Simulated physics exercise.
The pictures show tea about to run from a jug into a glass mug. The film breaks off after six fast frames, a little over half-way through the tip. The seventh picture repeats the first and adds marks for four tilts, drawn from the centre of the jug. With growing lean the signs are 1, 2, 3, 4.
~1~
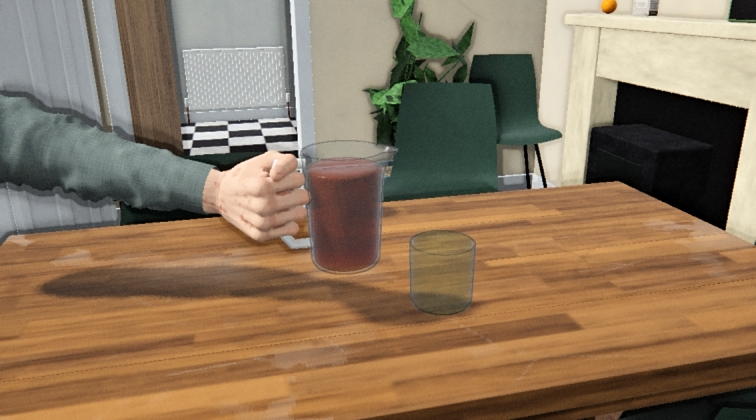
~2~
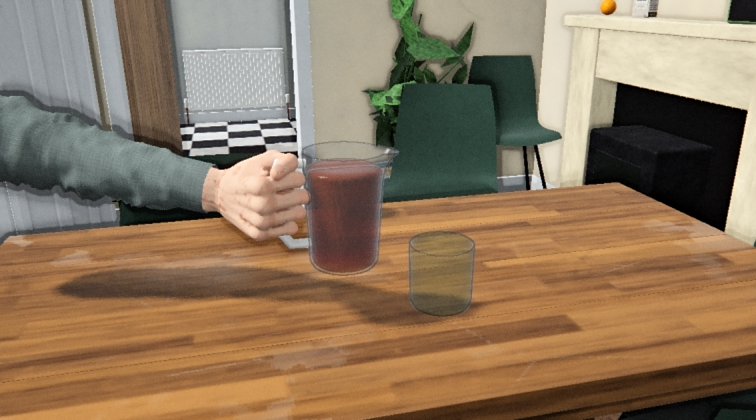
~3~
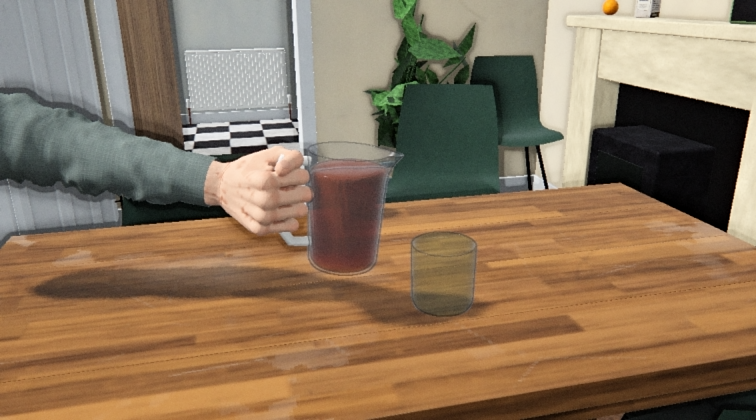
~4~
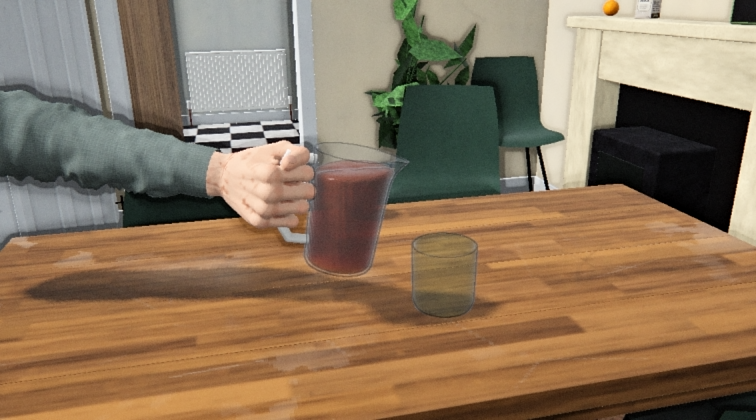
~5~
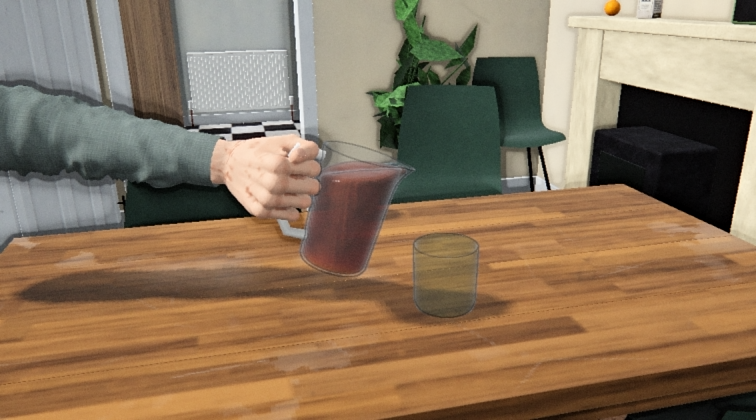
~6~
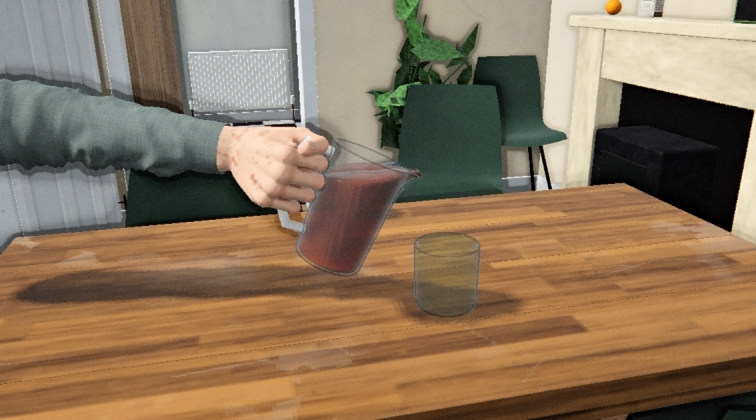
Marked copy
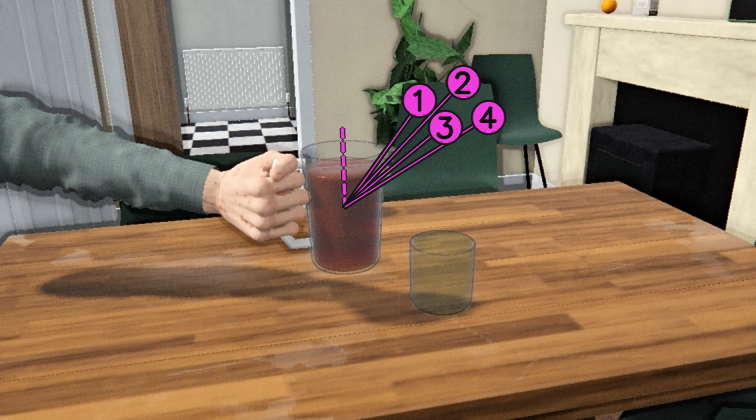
At a wooden table in a room with green chairs, a hand held a clear jug of reddish-brown tea upright beside an empty glass, then gradually tilted it to the right, toward the glass.
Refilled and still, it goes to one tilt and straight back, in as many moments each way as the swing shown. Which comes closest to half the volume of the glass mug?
The best tilt is 3.
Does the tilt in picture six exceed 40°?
No.
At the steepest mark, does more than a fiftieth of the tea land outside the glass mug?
No, it does not.
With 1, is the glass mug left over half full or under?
Under.
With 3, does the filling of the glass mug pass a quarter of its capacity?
Yes.
On the marked copy, 1 at (410, 116); 2 at (450, 93); 3 at (430, 136); 4 at (473, 126).
With 1, the glass mug ends with about 21 % of what it can hold.
With 2, the glass mug ends with about 34 % of what it can hold.
With 3, the glass mug ends with about 49 % of what it can hold.
With 4, the glass mug ends with about 68 % of what it can hold.
